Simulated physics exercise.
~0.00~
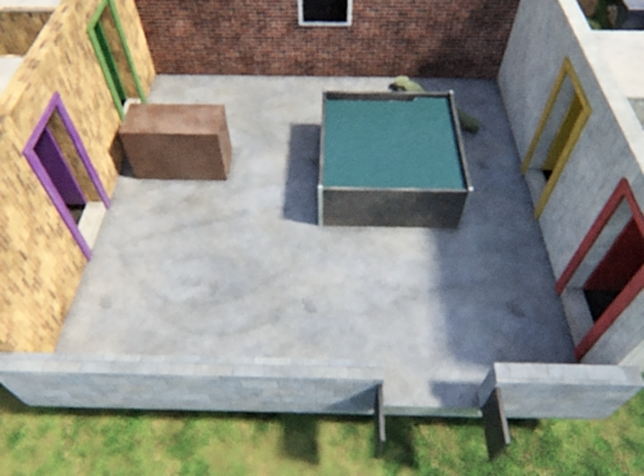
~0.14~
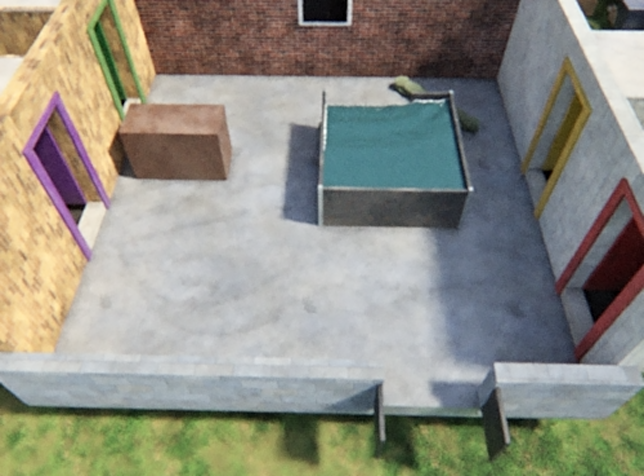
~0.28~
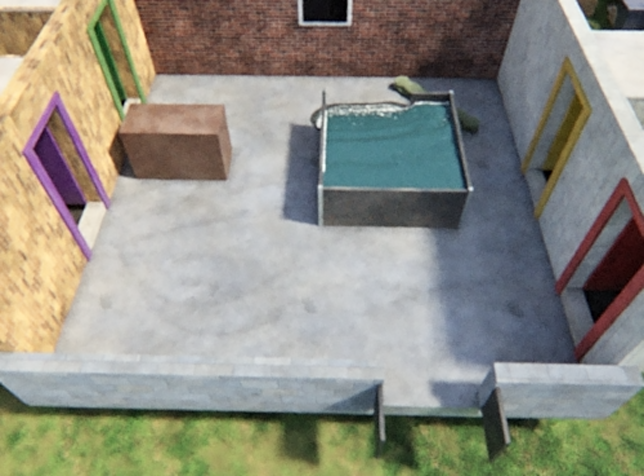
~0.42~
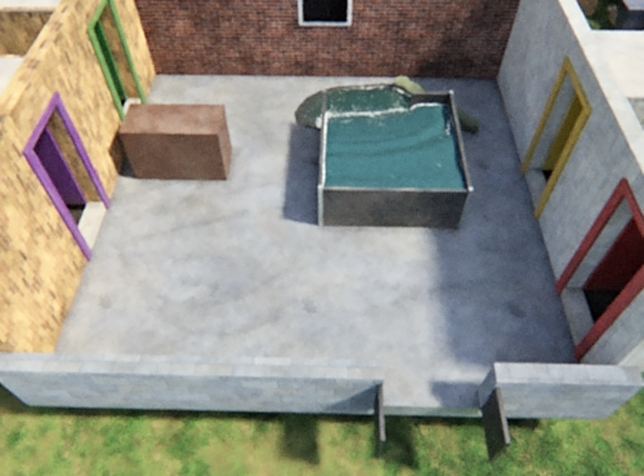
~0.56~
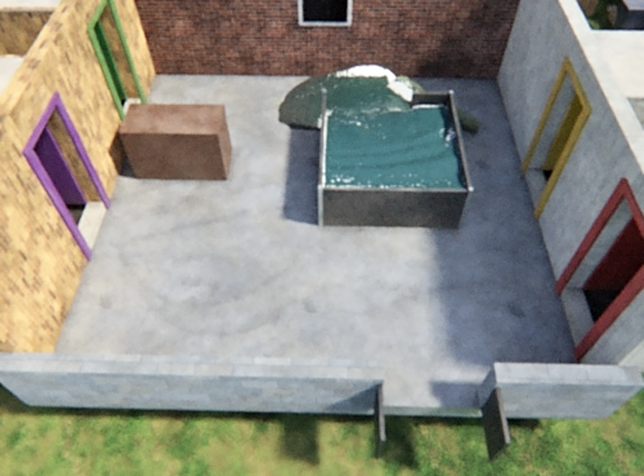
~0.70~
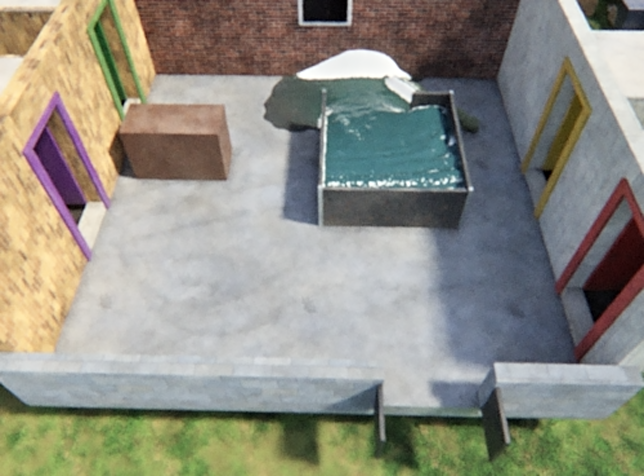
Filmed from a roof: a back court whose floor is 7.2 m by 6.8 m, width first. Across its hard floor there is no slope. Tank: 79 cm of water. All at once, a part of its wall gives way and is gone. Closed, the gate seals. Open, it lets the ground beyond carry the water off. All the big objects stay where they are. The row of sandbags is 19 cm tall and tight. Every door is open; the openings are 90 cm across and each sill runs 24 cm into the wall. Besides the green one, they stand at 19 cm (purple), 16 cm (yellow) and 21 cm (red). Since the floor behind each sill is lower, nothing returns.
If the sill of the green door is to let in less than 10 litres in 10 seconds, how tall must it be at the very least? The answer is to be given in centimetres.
At the very least, close to 27 cm.
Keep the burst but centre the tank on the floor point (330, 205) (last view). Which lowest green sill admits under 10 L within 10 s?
Then roughly 22 cm.
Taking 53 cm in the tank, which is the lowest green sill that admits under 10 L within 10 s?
I'd go with near 18 cm then.
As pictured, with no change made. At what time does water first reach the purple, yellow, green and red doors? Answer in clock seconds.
For purple it's 3.0 s, for yellow 2.6 s, for green 2.2 s, and for red 3.8 s.
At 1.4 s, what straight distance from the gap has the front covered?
Roughly 3.6 m from the gap.
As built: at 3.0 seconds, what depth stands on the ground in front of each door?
Depths in cm: Purple 1, yellow 6, green 31, red 0.
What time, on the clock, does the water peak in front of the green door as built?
At about 3.0 s.
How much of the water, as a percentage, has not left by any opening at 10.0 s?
Close to 96 in a hundred.
After 1.4 s water covers 15 % of the floor, deepest (57 cm) near (360, 86); it has not reached the green door.
After 3.0 s water covers 35 % of the floor, deepest (42 cm) near (163, 78); 31 cm at the green door, 3 litres in over its 25 cm sill.
After 10.0 s water covers 95 % of the floor, deepest (16 cm) near (260, 384); 14 cm at the green door, 22 litres in over its 25 cm sill.
At the green door as built, the water arrived by 2.2 s and peaked near 31 cm at 3.0 s.
With a sill of 23.5 cm, 32 litres would have come in within the 10 s; with 31.5 cm, 2 litres. So under 10 litres takes about 27 cm.
